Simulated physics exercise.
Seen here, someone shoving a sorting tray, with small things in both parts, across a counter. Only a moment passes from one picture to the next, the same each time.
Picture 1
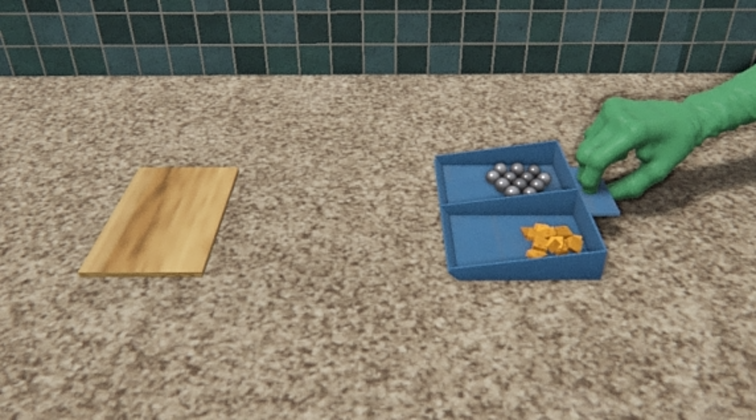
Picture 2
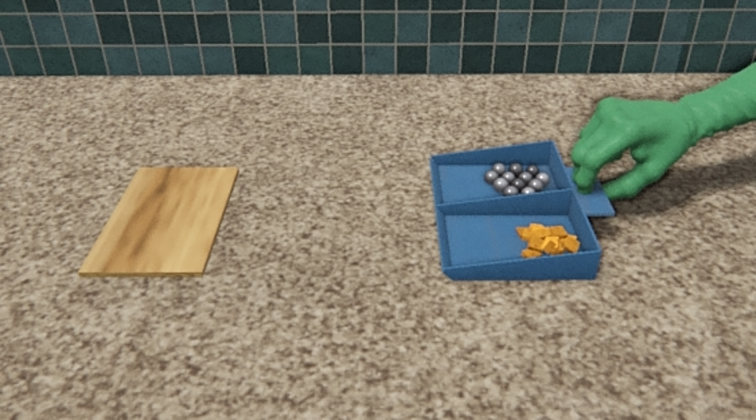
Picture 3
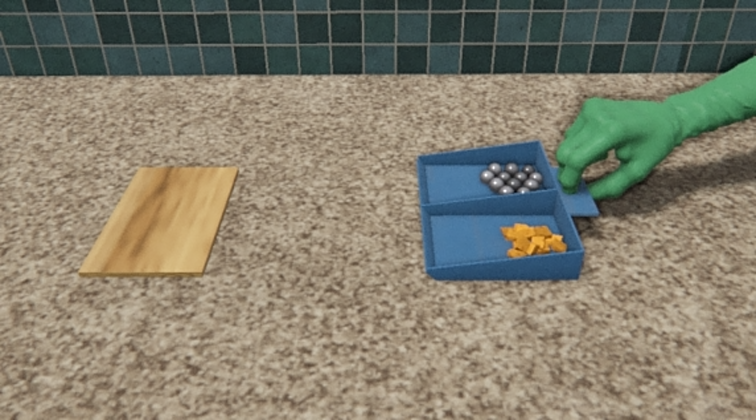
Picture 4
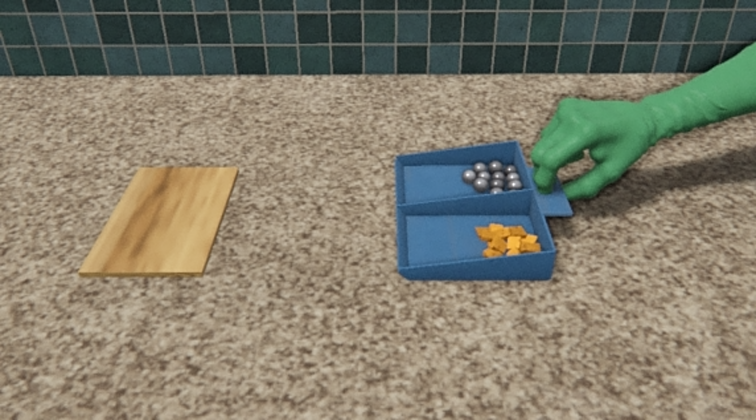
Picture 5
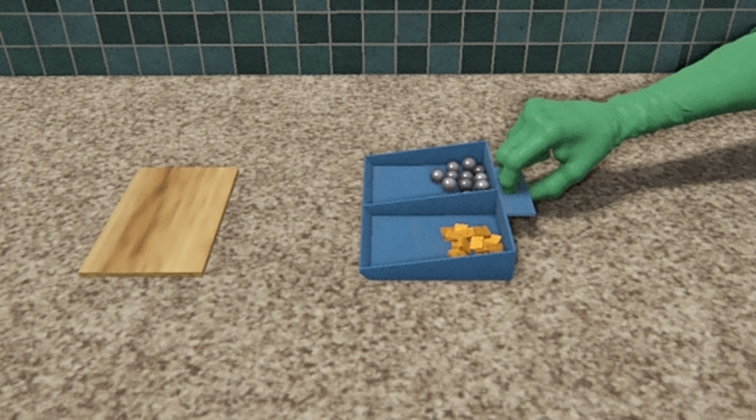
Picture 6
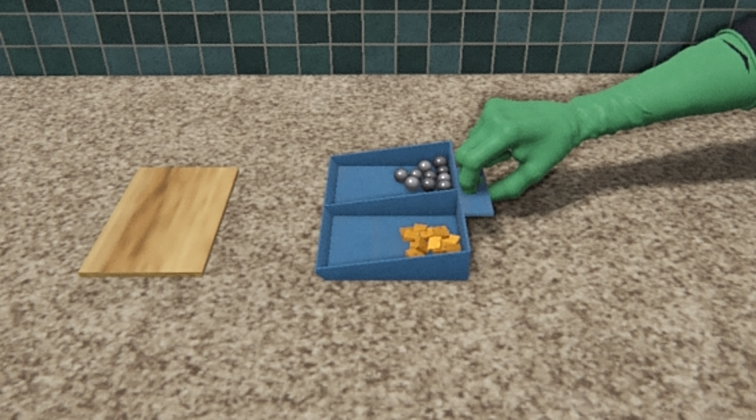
A blue divided tray of grey balls and orange pieces slides left, pushed by a green hand.
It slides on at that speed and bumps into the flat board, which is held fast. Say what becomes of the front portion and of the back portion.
The front portion keeps within its part and the back portion throws some past the low edge.
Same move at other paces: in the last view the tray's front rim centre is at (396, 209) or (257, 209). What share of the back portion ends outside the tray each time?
The first gives 0 %, the second 60 %.
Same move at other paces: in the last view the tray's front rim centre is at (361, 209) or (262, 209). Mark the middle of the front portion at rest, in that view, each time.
One: (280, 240). Two: (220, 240).
Then, 0.08 s past the last view, tray still sliding, front rim near (270, 209); front portion all inside; back portion all inside.
Then, 0.25 s past the last view, tray stopped at the flat board; front portion all inside, moved towards the front rim; back portion all inside, moved towards the front rim.
Then, 0.46 s past the last view, tray stopped at the flat board; front portion all inside, moved towards the front rim; back portion about two thirds out of the tray.
Finally, tray stopped at the flat board; front portion all inside, moved towards the front rim; back portion about two thirds out of the tray.
